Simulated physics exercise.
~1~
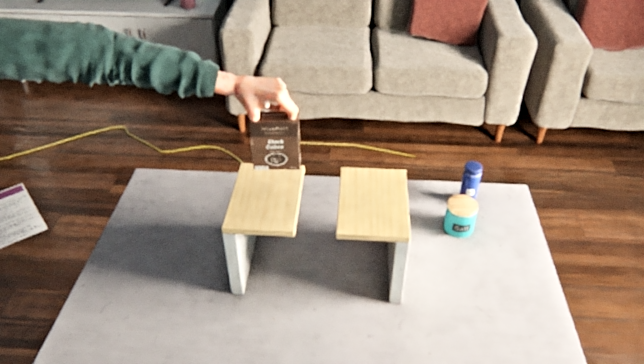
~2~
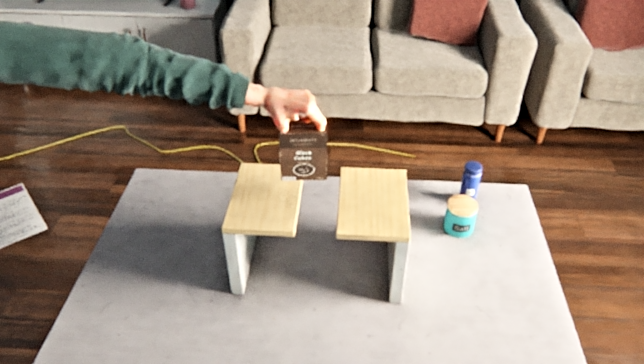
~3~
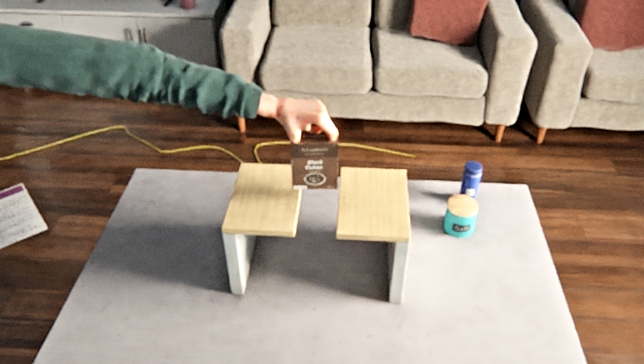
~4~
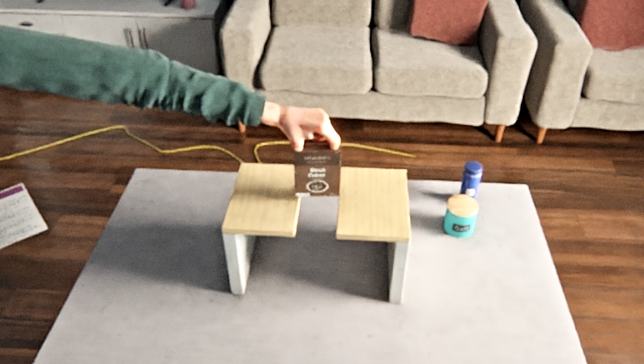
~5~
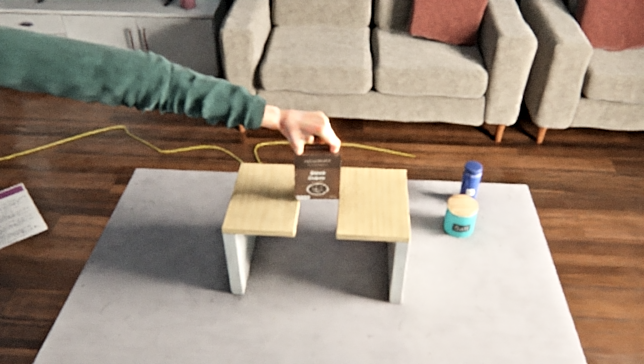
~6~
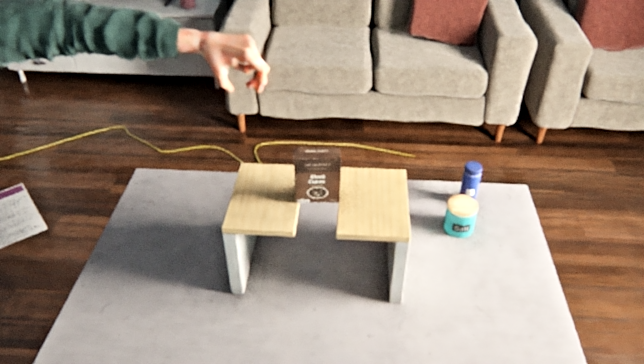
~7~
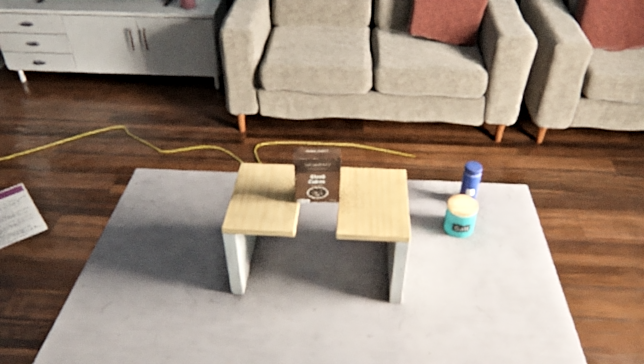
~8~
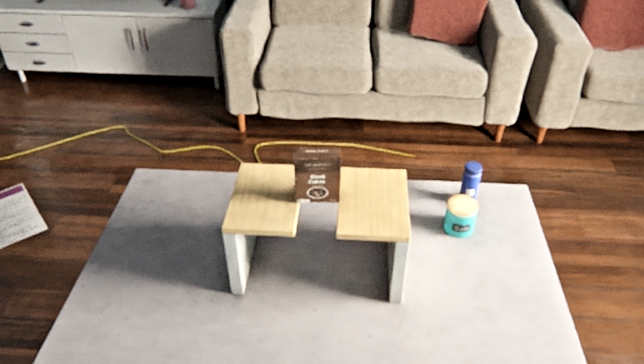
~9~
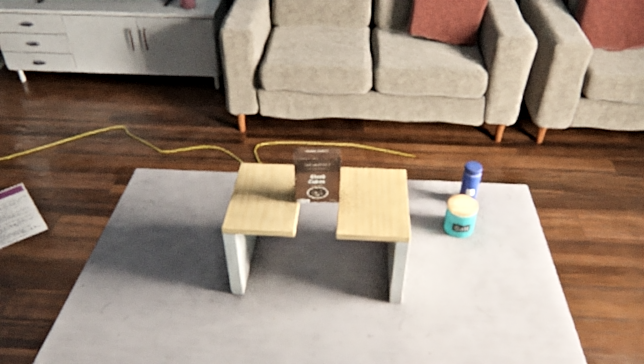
A brown packet is held upright by a hand in a green sleeve above a grey table in a living room, seen from slightly above, with pale sofas behind. Two supports with light wooden tops and pale legs stand a little apart, and a turquoise jar and a blue shaker sit to their right. The hand carries the packet rightward from the left support and lowers it at the gap between them. It lets go and draws back to the left, out of view. The packet stays lodged upright at the gap, looking faint and see-through, while everything else remains in place.
